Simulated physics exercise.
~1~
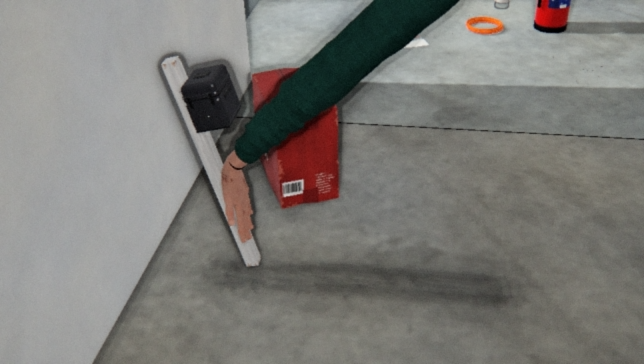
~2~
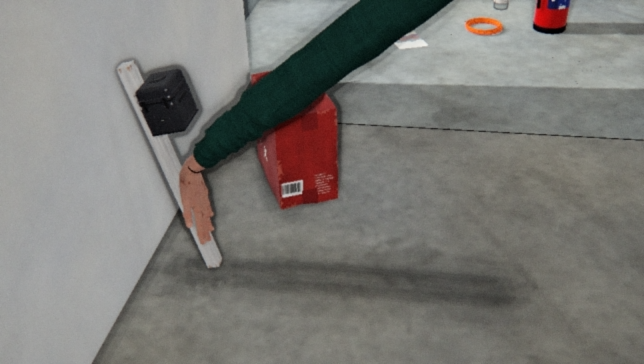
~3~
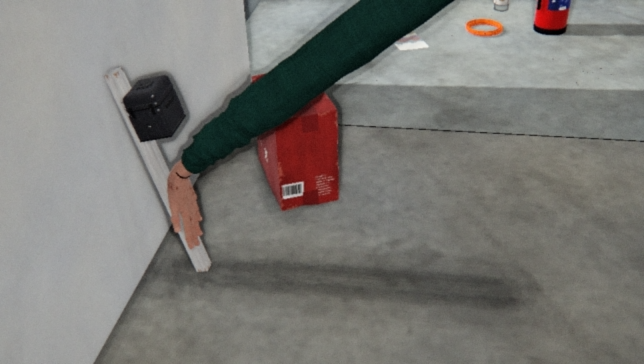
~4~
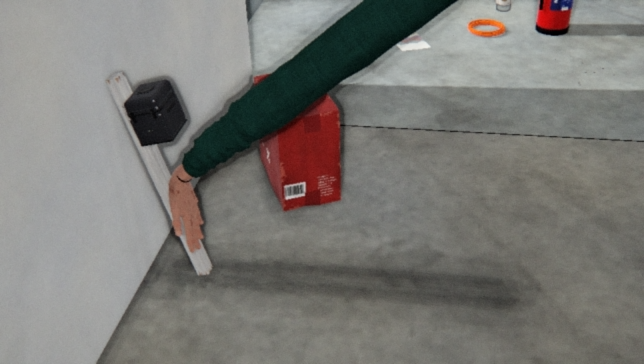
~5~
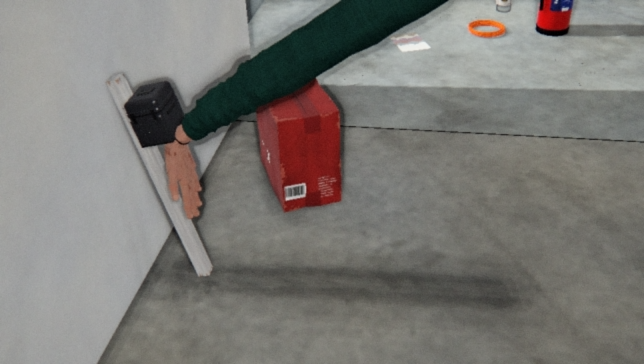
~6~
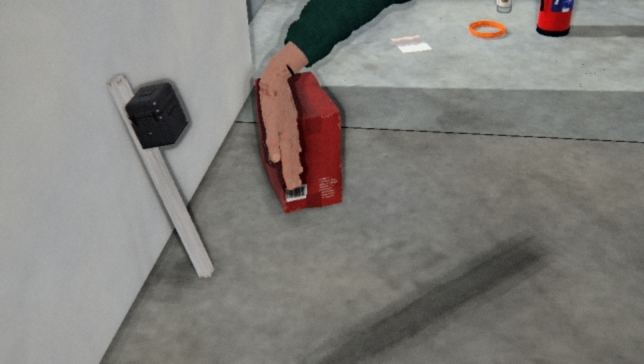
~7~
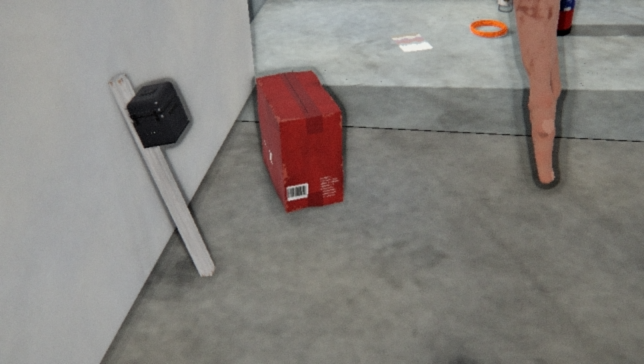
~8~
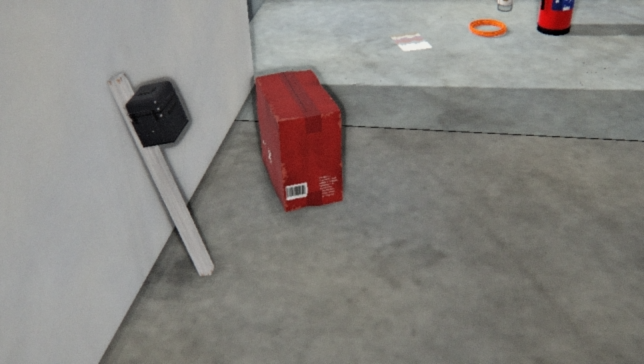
An arm in a dark green sleeve reaches in from the upper right, its hand on a white pole with a black box-like block near its top, beside a pale wall at left. The slightly unsteady view looks down on a grey concrete floor, with a red box near the wall and an orange ring and a red container at upper right. The hand moves the pole left until it leans against the wall. It then lets go and draws back past the red box, leaving at the upper right. The pole stays leaning and the red box remains in place.
